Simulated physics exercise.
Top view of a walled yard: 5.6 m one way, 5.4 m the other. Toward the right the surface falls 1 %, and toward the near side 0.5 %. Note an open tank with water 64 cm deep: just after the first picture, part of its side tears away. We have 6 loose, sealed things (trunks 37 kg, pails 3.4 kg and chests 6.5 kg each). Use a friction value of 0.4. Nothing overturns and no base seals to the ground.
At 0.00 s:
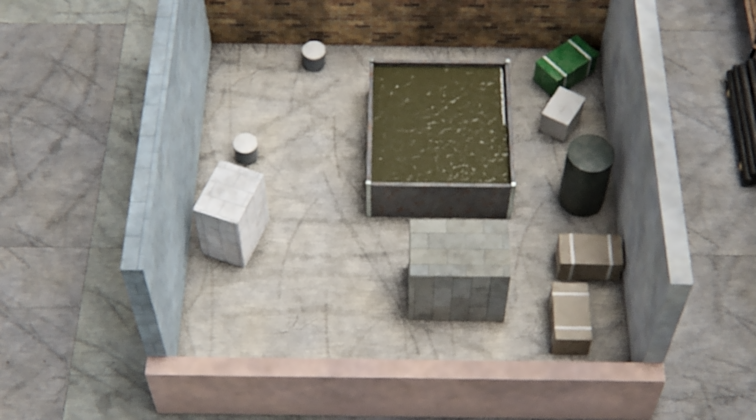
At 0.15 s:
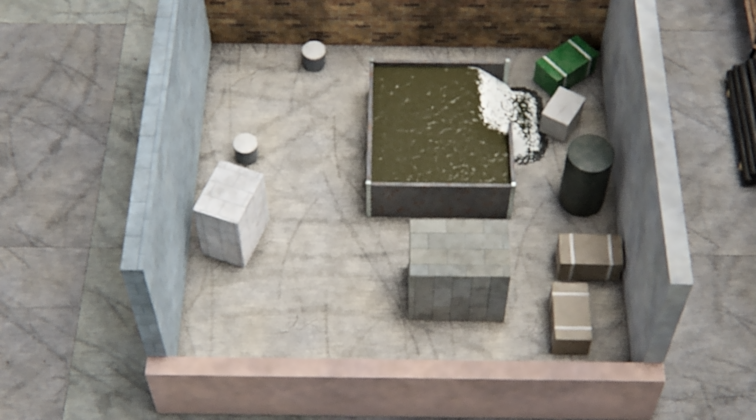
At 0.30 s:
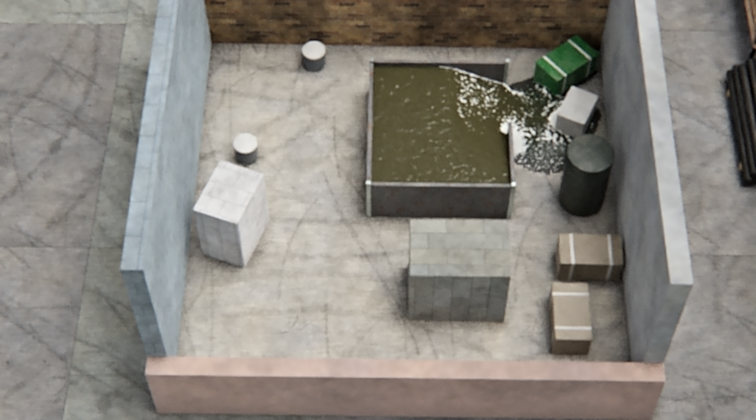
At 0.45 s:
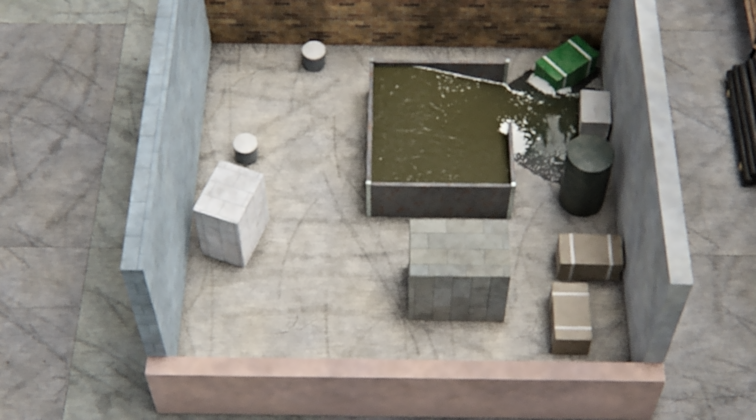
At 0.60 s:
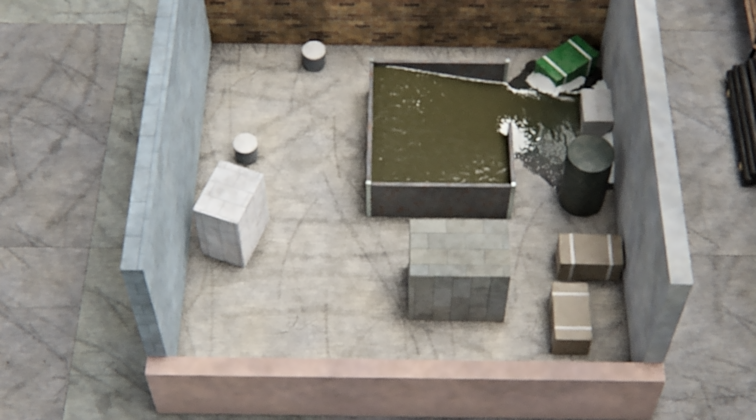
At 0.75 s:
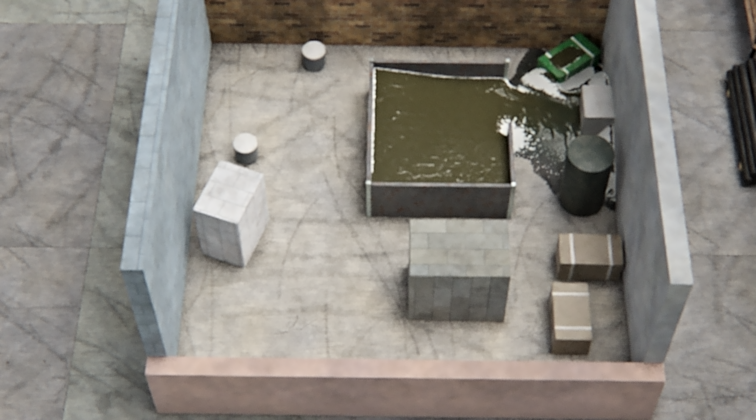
Murky olive water bursts through the right side of an open square tank in a walled yard, seen from a high, unmoving viewpoint. Around the tank stand a green trunk, a pale grey box and a dark drum at right, two brown chests and a grey block nearer, and a white block and two small pails at left. Foaming water spreads rightward, pushing the grey box to the wall, then slightly shifting the trunk.
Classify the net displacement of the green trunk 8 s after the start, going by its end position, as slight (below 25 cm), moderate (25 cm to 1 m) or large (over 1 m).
Large.
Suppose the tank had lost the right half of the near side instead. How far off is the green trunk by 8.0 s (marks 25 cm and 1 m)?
The green trunk remains where it was.
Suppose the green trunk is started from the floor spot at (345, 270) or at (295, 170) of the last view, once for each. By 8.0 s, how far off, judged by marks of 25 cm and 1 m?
In that order: It barely shifts; it holds its place.
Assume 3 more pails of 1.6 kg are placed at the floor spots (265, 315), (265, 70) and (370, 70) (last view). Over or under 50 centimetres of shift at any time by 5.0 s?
Spot by spot, in turn: Falls short, exceeds it, exceeds it.
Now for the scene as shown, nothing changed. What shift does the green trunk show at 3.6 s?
About 250 cm out of place.
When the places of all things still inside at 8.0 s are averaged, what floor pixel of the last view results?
I'd say about (447, 239) in the last view.
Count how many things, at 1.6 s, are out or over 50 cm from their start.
Count then: 1.
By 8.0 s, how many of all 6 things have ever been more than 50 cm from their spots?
The count comes to 5.
After 1.6 s the green trunk is near (574, 44), 0.1 m from its start, afloat; 2 afloat.
After 3.6 s the green trunk is near (394, 49), 2.4 m from its start, aground; 2 afloat.
After 5.6 s the green trunk is near (227, 80), 4.7 m from its start, afloat; 5 afloat.
After 8.0 s the green trunk is near (261, 168), 4.6 m from its start, aground; 5 afloat.
